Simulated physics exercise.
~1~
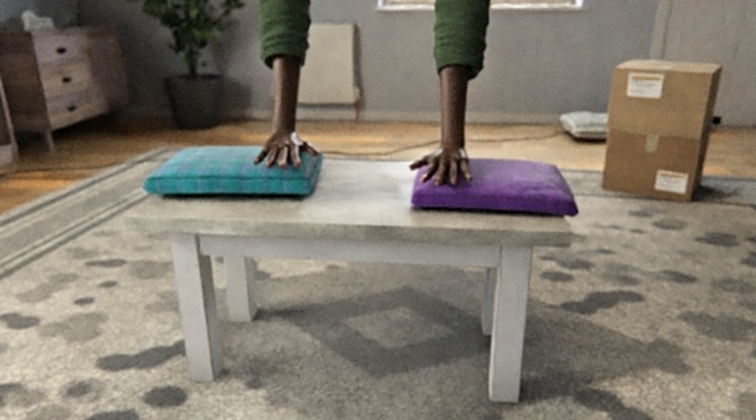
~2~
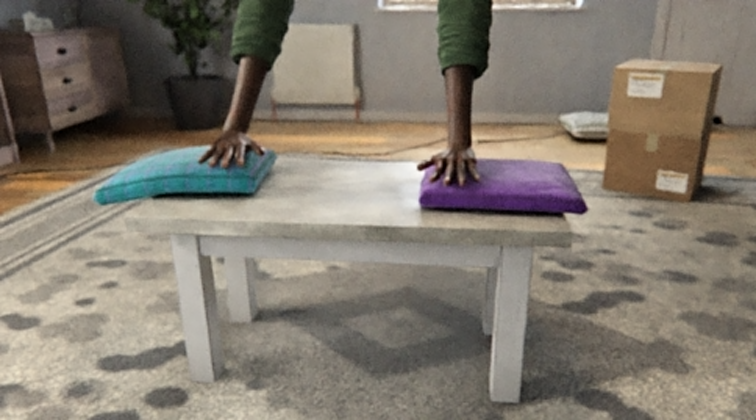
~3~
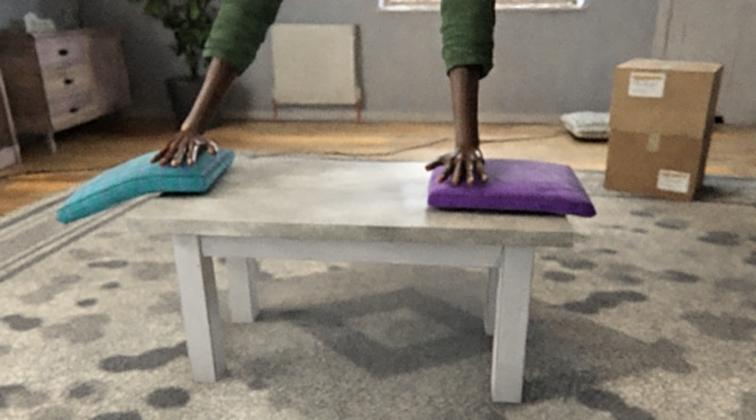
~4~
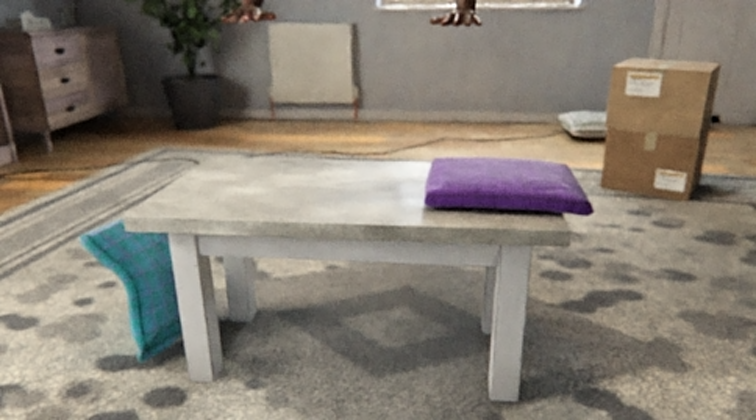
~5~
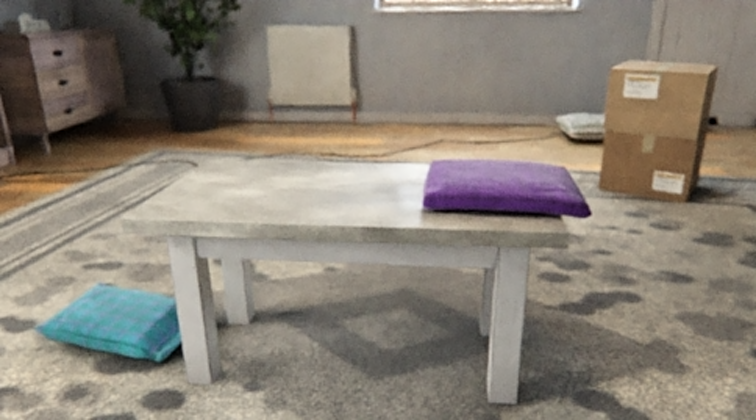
Two hands pushed a turquoise folded blanket left and a purple seat pad slightly right on a low table, then let go and drew back. The turquoise one slumped off the left end onto the rug, while the purple one stayed on top.
